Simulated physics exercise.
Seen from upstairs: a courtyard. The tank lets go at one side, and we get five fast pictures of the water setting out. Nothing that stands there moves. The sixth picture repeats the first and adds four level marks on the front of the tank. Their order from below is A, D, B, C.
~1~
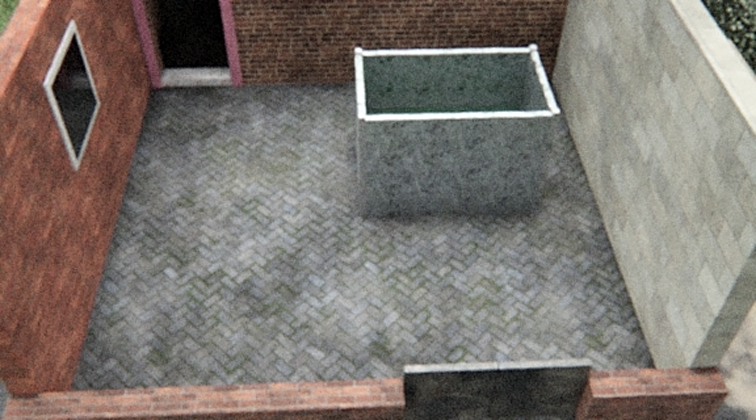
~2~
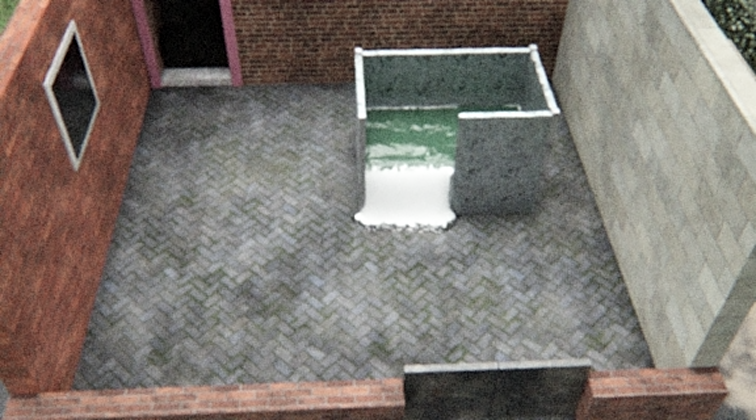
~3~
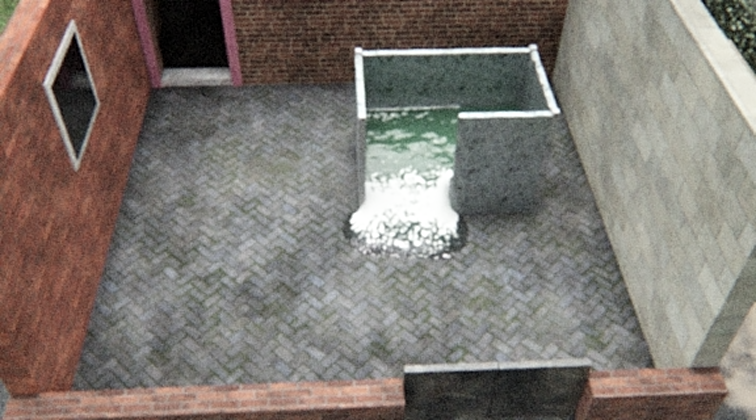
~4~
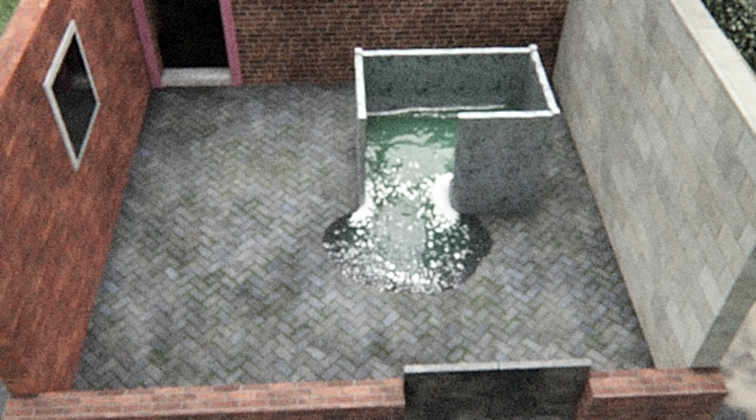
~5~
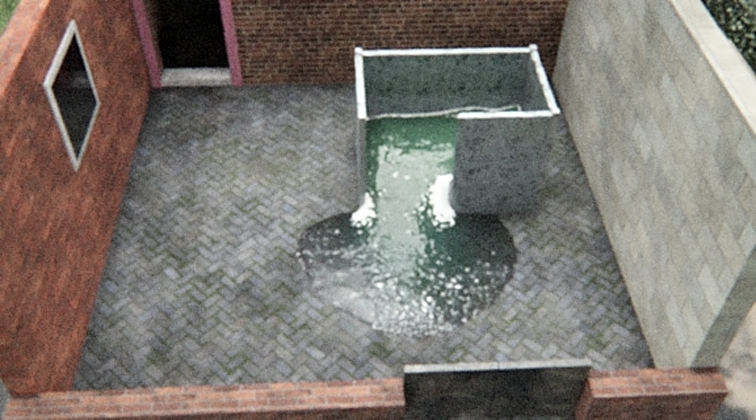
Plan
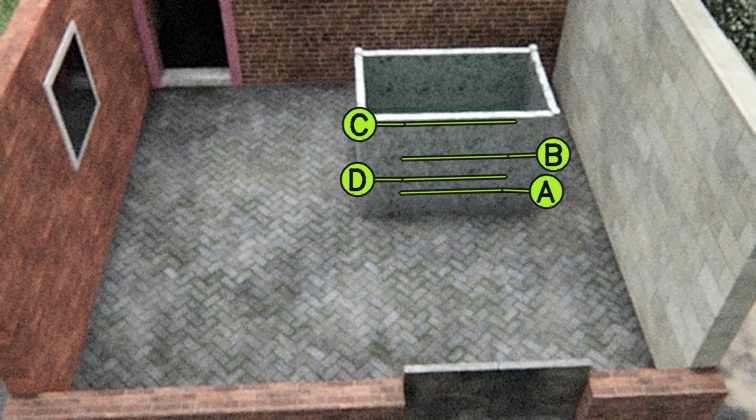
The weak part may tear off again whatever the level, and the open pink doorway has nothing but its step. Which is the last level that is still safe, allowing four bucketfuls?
B will do.
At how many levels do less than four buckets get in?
Three of the four.
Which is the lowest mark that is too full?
Here it is mark C.
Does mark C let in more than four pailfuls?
Yes.
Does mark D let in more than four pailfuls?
No.
On the marked copy, A at (452, 191); B at (455, 157); C at (459, 122); D at (453, 178); from the bottom up A, D, B, C.
With A, nothing gets over.
With B, a splash gets over, under a bucket.
With C, about 11 bucketfuls get in.
With D, nothing gets over.
